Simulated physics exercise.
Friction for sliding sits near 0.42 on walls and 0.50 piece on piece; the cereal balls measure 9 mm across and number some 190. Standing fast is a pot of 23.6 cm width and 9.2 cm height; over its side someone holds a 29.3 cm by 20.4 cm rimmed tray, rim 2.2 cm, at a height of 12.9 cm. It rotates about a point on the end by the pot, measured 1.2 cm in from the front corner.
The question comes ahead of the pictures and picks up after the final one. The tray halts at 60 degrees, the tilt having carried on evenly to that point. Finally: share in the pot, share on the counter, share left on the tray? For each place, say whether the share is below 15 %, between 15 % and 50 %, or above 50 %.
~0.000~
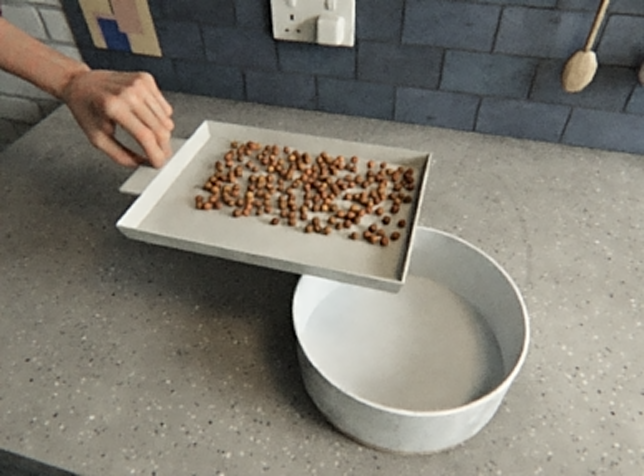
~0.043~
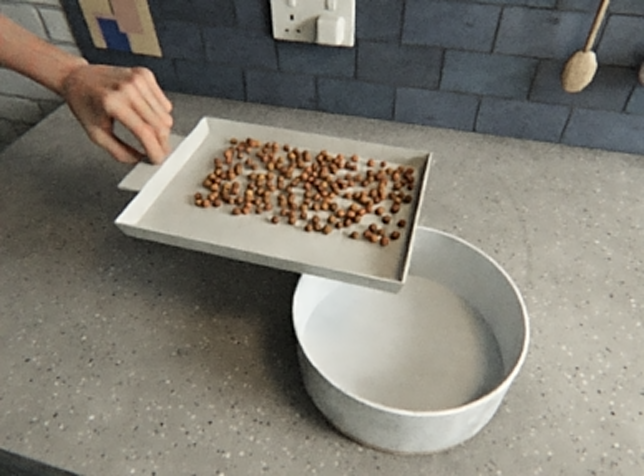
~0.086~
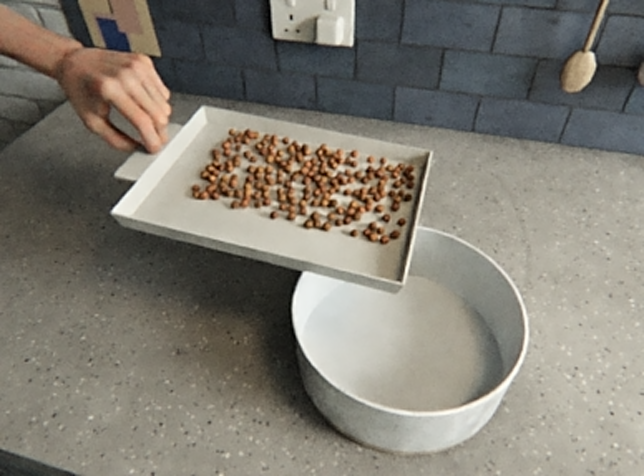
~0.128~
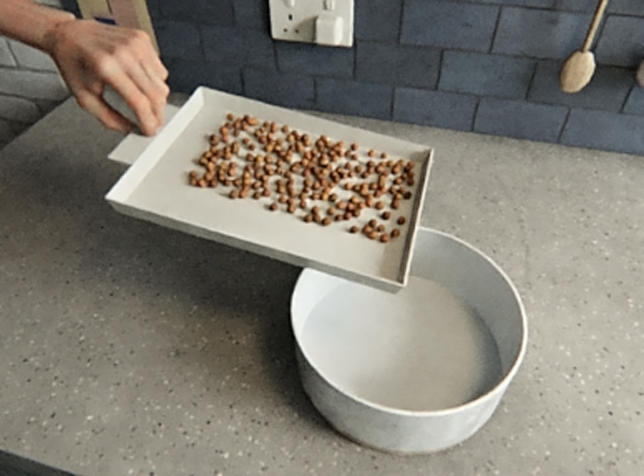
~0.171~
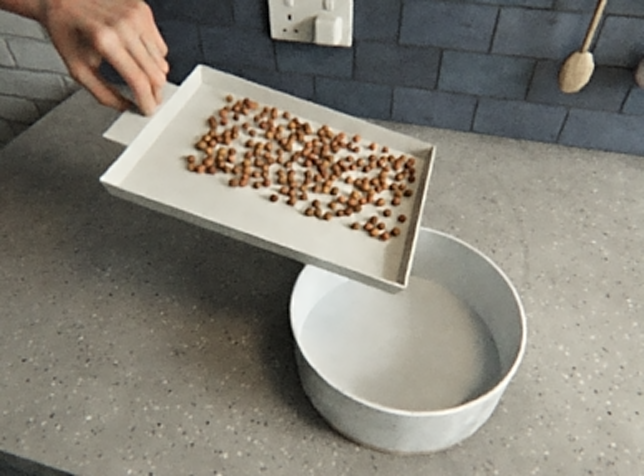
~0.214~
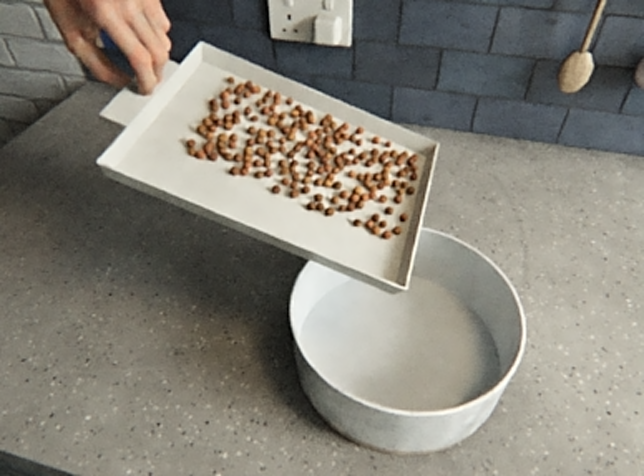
Pot: A medium portion. Counter: Scant. Left on the tray: Above half.
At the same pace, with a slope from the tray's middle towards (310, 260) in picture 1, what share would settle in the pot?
My best guess is some 35 per cent.
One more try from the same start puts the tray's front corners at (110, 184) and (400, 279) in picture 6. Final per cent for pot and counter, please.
That works out as pot 5 and counter 0.
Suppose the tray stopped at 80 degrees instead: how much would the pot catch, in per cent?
Around 70 %, I reckon.
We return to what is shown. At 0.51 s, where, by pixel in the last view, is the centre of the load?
I reckon close to (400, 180).
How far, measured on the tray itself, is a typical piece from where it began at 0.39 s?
Roughly 2 cm.
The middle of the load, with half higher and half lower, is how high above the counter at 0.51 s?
Some 20 cm above the counter.
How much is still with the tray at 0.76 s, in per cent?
About 75 per cent.
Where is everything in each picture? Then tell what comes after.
Tray tilt 0 degrees, front corners at (122, 223) and (399, 278); middle of the pieces at (307, 188); pot at (408, 304), in the first frame.
Tray tilt 1 degrees, front corners at (121, 220) and (399, 279); middle of the pieces at (307, 186), in the second frame.
Tray tilt 4 degrees, front corners at (117, 210) and (400, 279), lowest corner right front; middle of the pieces at (306, 181), in the third frame.
Tray tilt 8 degrees, front corners at (112, 195) and (400, 281), lowest corner right front; middle of the pieces at (306, 173), in the fourth frame.
Tray tilt 14 degrees, front corners at (107, 178) and (401, 282), lowest corner right front; middle of the pieces at (307, 164), in the fifth frame.
Tray tilt 19 degrees, front corners at (105, 160) and (402, 283), lowest corner right front; middle of the pieces at (310, 155); pot at (405, 304). The tray's pace is about 125 degrees a second, in the sixth frame.
Then, at 0.39 s, tilt 41 degrees; the tray holds 100 %, the pot 0 %.
After 0.51 s, tilt 55 degrees; the tray holds 100 %, the pot 0 %.
After 0.76 s, tilt 60 degrees; the tray holds 75 %, the pot 15 %.
At rest (1.6 s), pot 30 %, counter 0 %, tray 70 %.
